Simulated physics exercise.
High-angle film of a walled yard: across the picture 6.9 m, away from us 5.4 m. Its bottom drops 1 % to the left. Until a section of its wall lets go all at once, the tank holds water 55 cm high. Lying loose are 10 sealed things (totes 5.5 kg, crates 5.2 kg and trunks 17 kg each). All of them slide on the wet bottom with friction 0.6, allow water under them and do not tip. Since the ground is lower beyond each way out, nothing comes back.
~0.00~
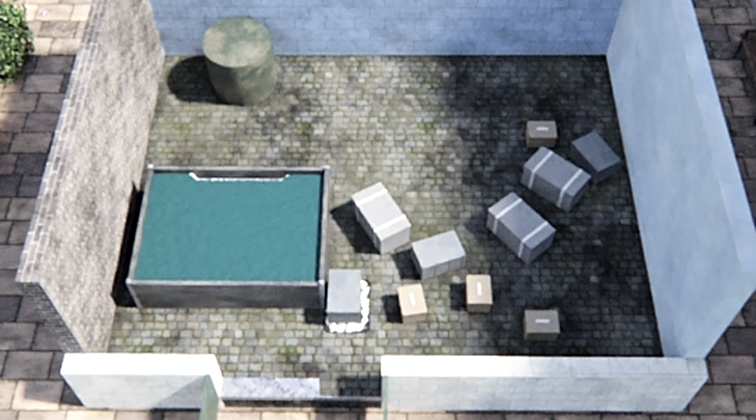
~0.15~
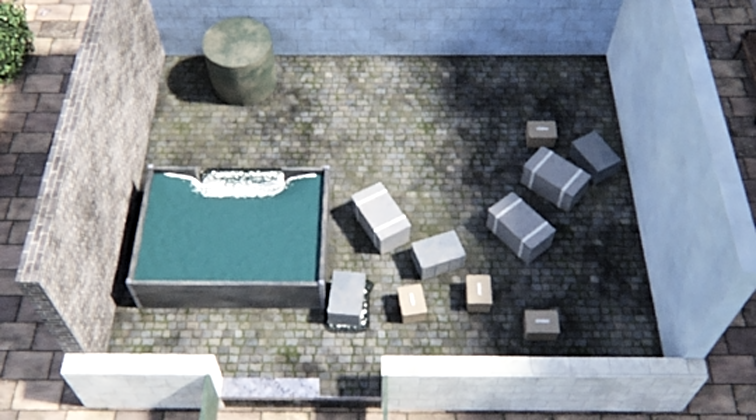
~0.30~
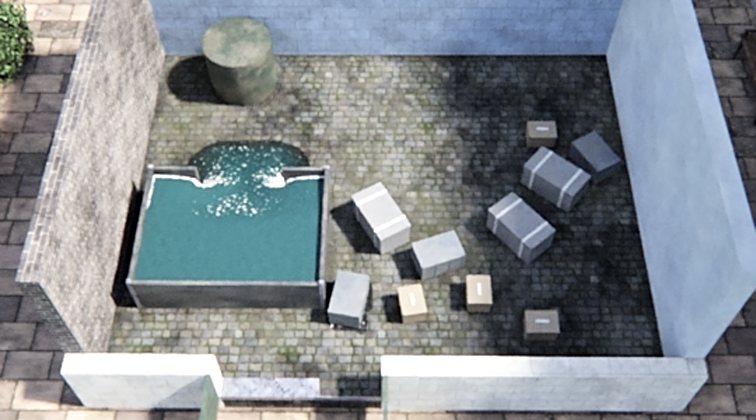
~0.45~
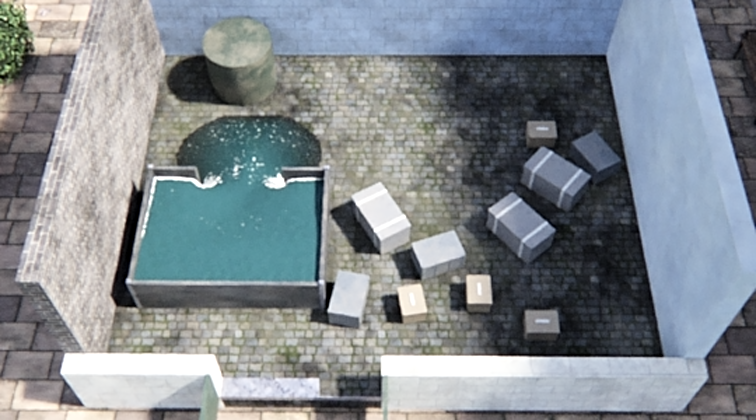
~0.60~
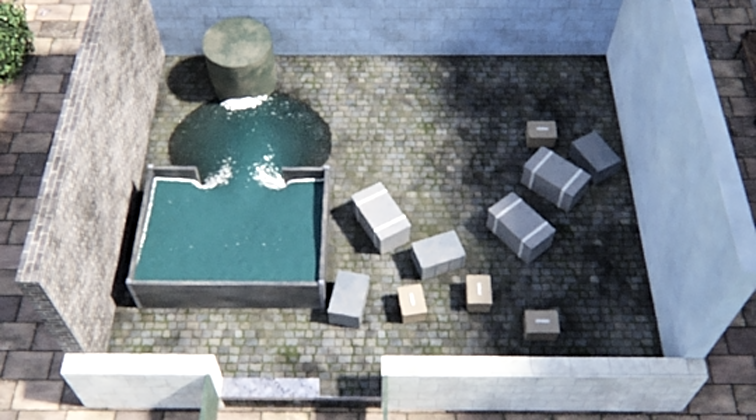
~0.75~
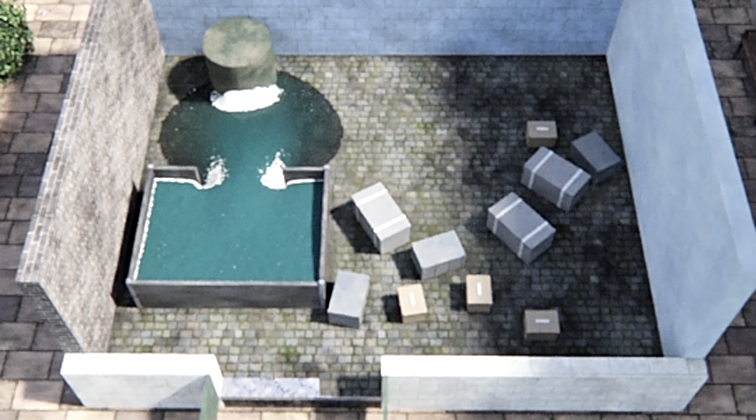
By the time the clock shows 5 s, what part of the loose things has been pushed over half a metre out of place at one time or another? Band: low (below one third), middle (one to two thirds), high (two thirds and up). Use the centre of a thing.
Low.
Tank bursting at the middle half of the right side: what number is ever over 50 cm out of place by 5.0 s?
Result: 9 of them.
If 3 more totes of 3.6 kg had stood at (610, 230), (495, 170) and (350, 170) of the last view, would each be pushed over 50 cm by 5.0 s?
In turn: Less, under, short of it.
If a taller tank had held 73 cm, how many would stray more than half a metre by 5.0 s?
With that change, 2 of them.
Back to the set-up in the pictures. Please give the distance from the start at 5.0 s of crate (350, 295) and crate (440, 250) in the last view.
Net shifts, in order: 5 cm and 0 cm.
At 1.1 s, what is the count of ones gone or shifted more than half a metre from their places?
0.
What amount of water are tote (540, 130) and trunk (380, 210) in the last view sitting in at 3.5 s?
2 and 0 cm.
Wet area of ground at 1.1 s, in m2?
That flooded area is roughly 10.0 m2.
After 1.1 s 0 of 10 are over 50 cm from their spots; 0 afloat.
After 2.2 s 0 of 10 are over 50 cm from their spots; 0 afloat.
After 3.5 s 0 of 10 are over 50 cm from their spots; 0 afloat.
After 5.0 s 0 of 10 are over 50 cm from their spots, and 0 have been at some point; 1 afloat.
